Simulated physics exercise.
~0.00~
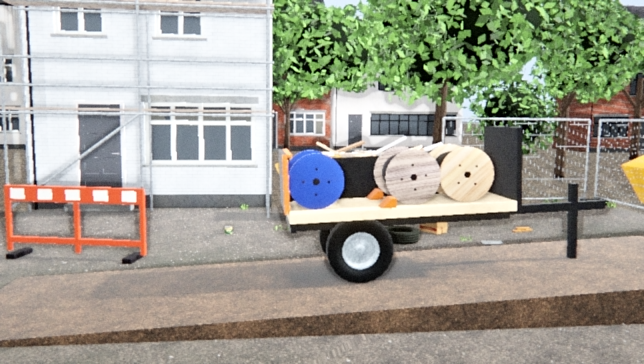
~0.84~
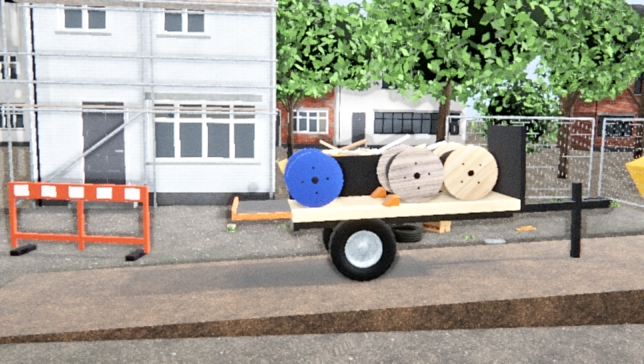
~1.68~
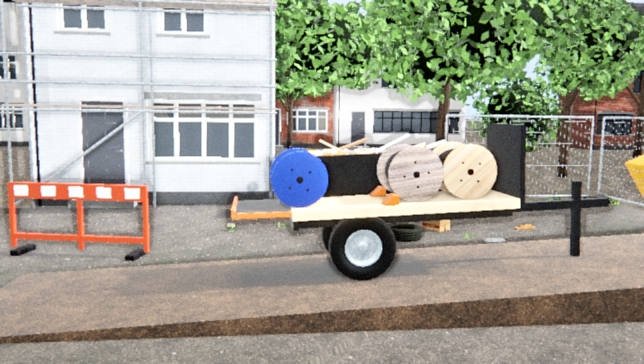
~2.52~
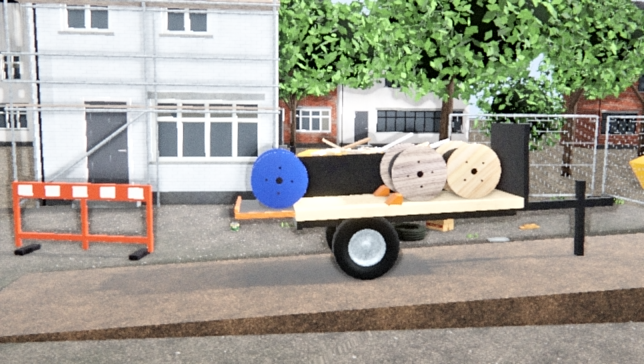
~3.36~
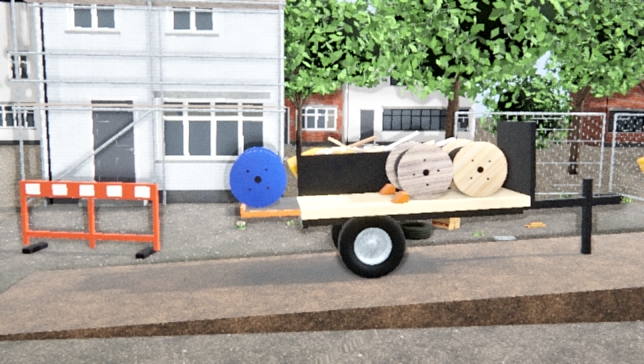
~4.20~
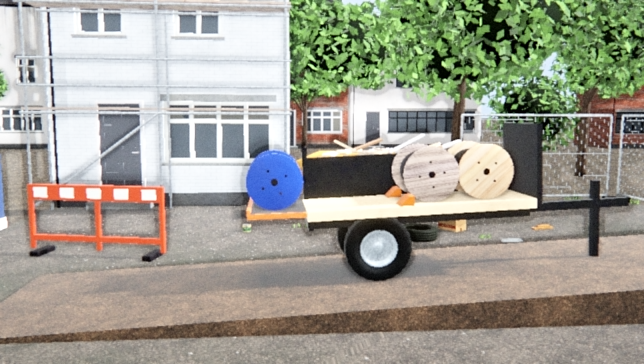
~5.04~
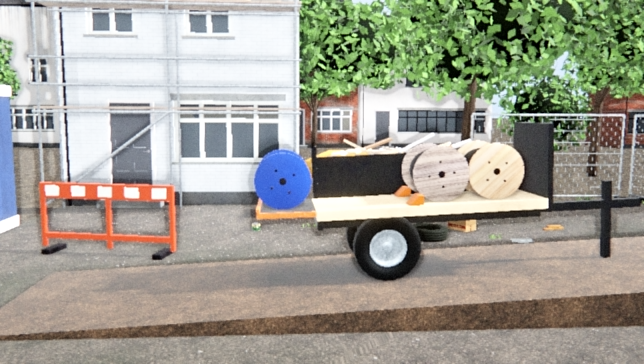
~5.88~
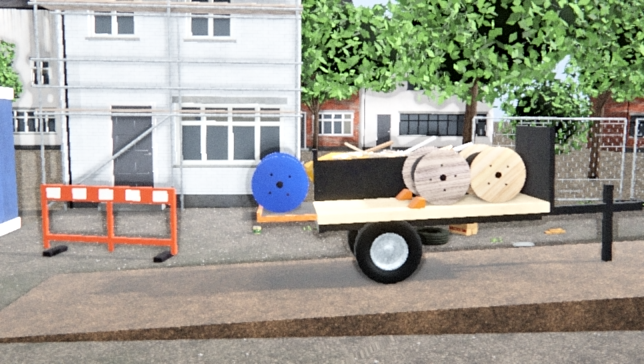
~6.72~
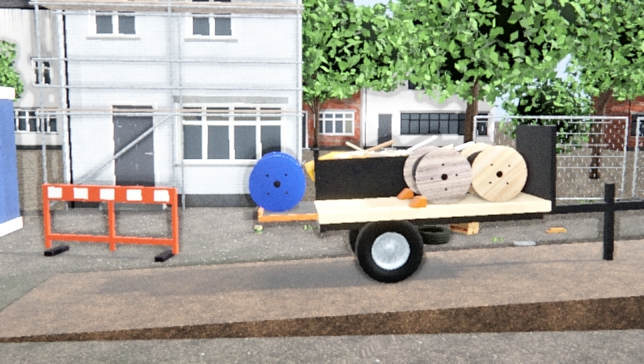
In this clip, a trailer carrying a blue cable reel and wooden ones stands on a ramp as its orange-edged tailgate drops open. The blue reel rolls left onto the lowered gate, moves back slightly, and ends upright there, still aboard, while the view pans left.
